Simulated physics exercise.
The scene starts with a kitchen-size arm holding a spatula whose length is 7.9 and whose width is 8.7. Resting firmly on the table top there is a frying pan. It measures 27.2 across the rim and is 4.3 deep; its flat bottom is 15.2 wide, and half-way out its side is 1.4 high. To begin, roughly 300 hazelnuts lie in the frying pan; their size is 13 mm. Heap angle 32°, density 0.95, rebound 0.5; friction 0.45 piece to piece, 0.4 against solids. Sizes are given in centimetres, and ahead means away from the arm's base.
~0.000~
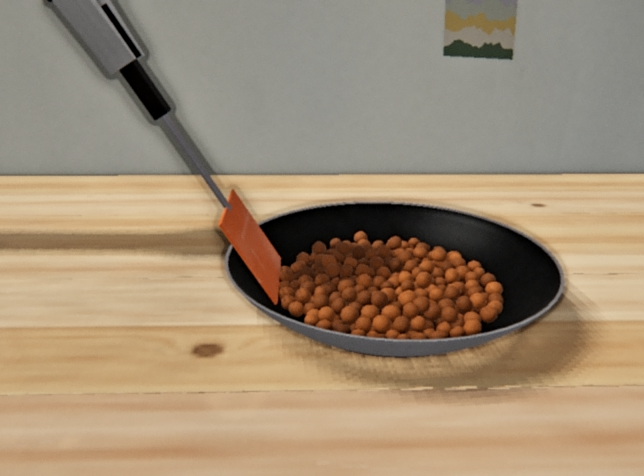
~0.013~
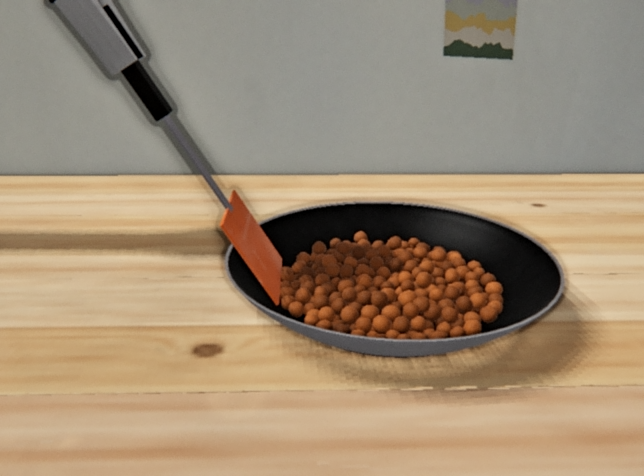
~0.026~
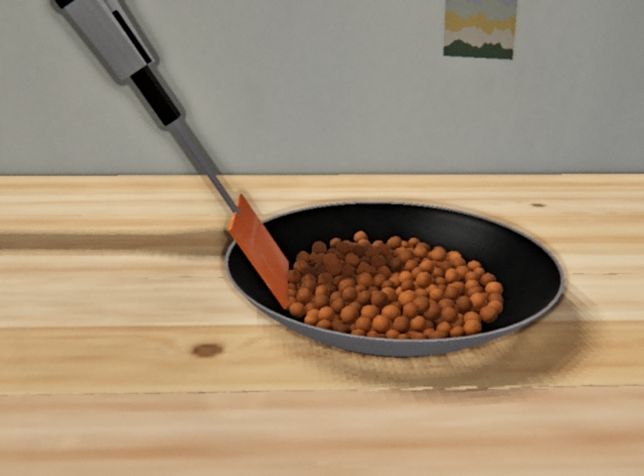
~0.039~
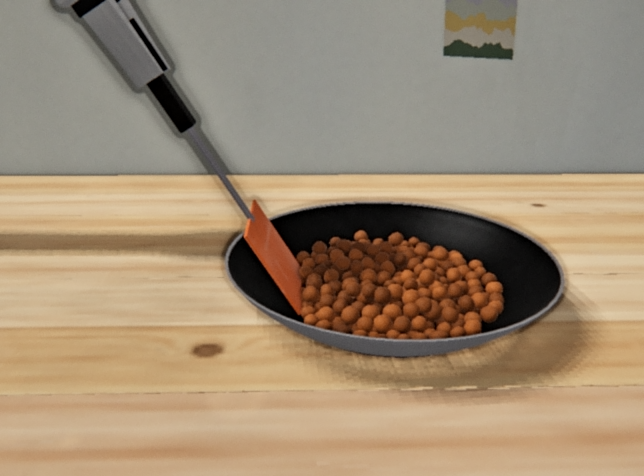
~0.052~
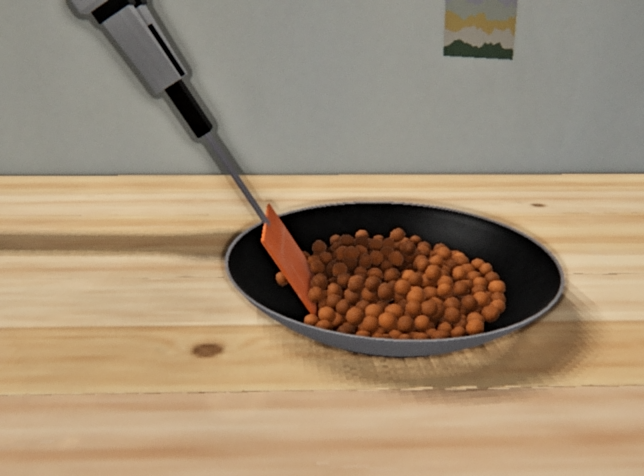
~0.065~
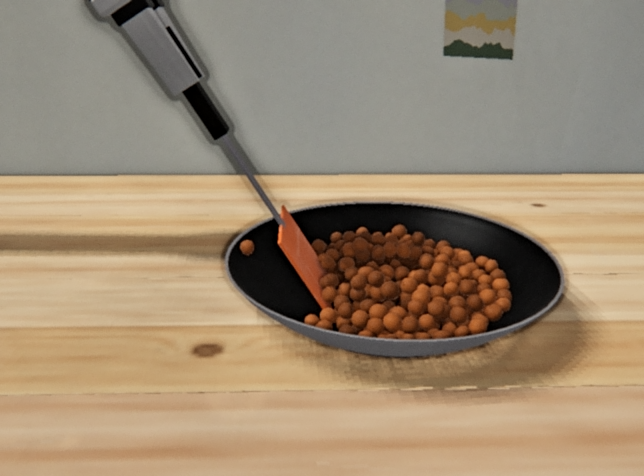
Robot arm slowly pushing an orange spatula rightward through brown hazelnuts in a black frying pan, one nut slipping out behind to the left.
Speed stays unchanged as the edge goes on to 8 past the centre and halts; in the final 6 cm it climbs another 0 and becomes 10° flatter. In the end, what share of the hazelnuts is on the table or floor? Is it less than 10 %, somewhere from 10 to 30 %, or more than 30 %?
It is from 10 to 30 %.
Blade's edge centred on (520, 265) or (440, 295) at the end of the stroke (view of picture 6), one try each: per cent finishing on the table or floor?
Respectively about 50 and 0 percent end on the table or floor.
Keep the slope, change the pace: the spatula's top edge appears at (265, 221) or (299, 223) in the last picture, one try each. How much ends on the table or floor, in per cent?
10 % and 30 %.
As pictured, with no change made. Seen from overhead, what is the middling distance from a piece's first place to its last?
Somewhere near 6 centimetres, I reckon.
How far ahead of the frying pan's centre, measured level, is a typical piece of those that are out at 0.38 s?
It's close to 18 cm ahead of the centre.
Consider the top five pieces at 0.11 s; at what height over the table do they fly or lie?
They are some 8 cm up.
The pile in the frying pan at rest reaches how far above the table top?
It reaches about 5.5 cm.
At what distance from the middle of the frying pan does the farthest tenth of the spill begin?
Around 35 centimetres.
After 0.11 s, sloping 59°, highest piece 14 above the table; 300 in the frying pan, 1 on the blade or in flight.
After 0.16 s, sloping 56°, highest piece 21 above the table; 300 in the frying pan, 1 on the blade or in flight.
After 0.38 s, sloping 49°, highest piece 24 above the table; 247 in the frying pan, 50 on the table or floor, 4 on the blade or in flight.
After 1.43 s, sloping 49°, highest piece 5 above the table; 246 in the frying pan, 55 on the table or floor.
At rest, 246 in the frying pan, 55 on the table or floor. That is 18 % on the table or floor.
